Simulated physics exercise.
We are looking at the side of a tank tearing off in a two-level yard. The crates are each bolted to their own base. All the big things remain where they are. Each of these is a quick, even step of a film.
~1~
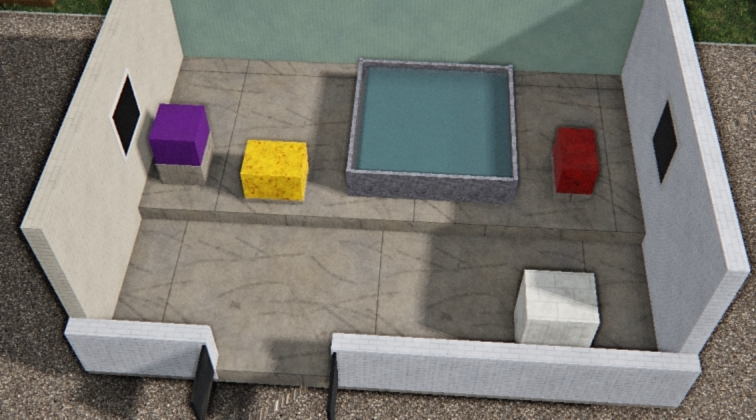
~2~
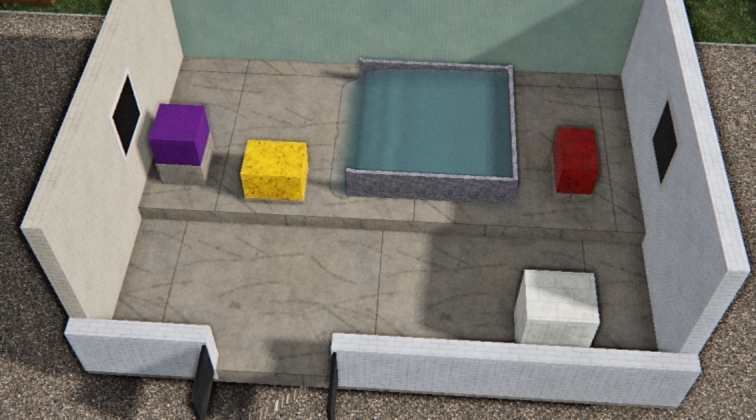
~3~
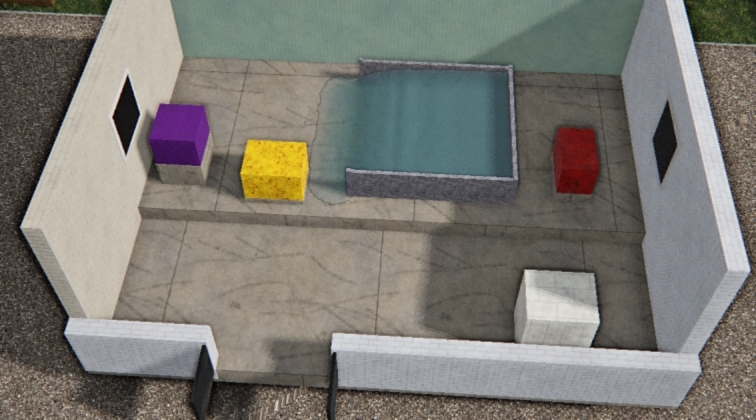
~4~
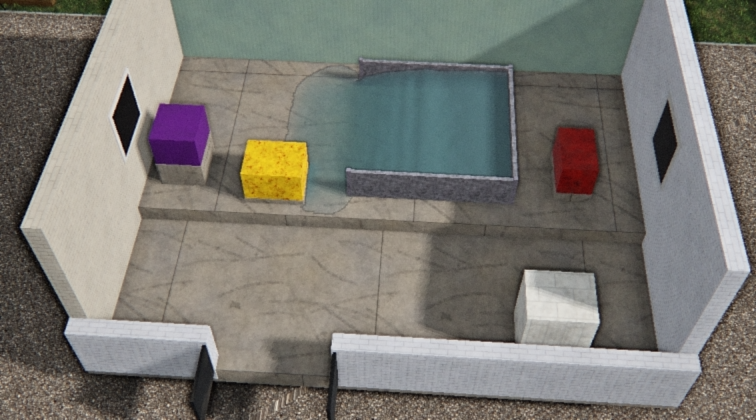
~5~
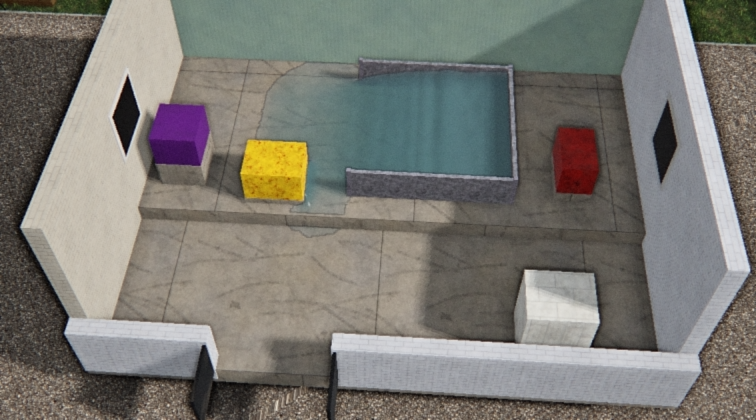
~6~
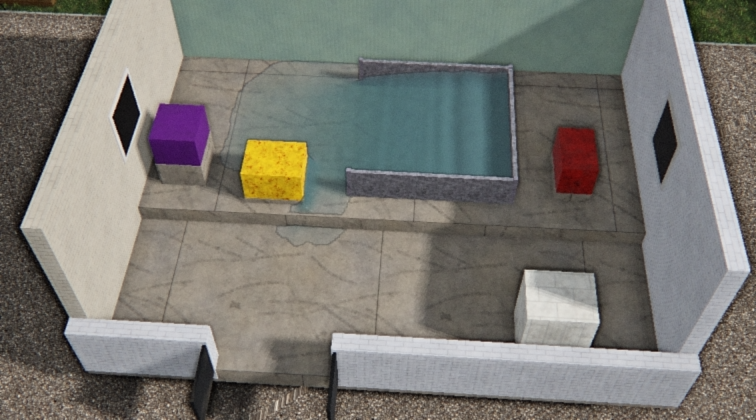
A tank of still water lost its left side in a walled two-level yard, and the water poured out leftward across the upper floor, spreading around the yellow block and over the step below.
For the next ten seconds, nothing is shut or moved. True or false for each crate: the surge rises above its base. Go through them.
Yellow crate: True; purple crate: False; red crate: False.
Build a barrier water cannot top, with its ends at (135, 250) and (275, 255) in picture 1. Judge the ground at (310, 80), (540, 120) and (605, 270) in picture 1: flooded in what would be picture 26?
One by one: Soaked, spared, spared.
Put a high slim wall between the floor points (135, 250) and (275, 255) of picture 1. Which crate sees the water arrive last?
Looks like the red crate.
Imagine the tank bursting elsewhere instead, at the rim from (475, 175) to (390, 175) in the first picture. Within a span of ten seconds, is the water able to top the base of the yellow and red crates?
Yellow stays untouched; red stays untouched.
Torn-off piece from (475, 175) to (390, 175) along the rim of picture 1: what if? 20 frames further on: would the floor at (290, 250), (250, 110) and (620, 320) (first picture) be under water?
Place one: Spared by the leak. Place two: Spared by the leak. Place three: Reached by the flood.
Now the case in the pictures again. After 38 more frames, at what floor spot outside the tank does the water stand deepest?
I'd point to about (105, 347).
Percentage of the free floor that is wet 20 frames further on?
By my count, 55 percent.
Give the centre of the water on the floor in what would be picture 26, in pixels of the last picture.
I reckon somewhere around (292, 141).
A moment on, water covers 30 % of the floor; the yellow crate water round its plinth, the purple crate water round its plinth, the red crate not reached.
Next, water covers 45 % of the floor; the yellow crate water round its plinth, the purple crate water round its plinth, the red crate not reached.
Then, water covers 55 % of the floor; the yellow crate water round its plinth, the purple crate water round its plinth, the red crate not reached.
Later, water covers 65 % of the floor; the yellow crate water round its plinth, the purple crate water round its plinth, the red crate not reached.
In the end, water covers 85 % of the floor; the yellow crate was topped, the purple crate stayed above the water, the red crate stayed above the water.
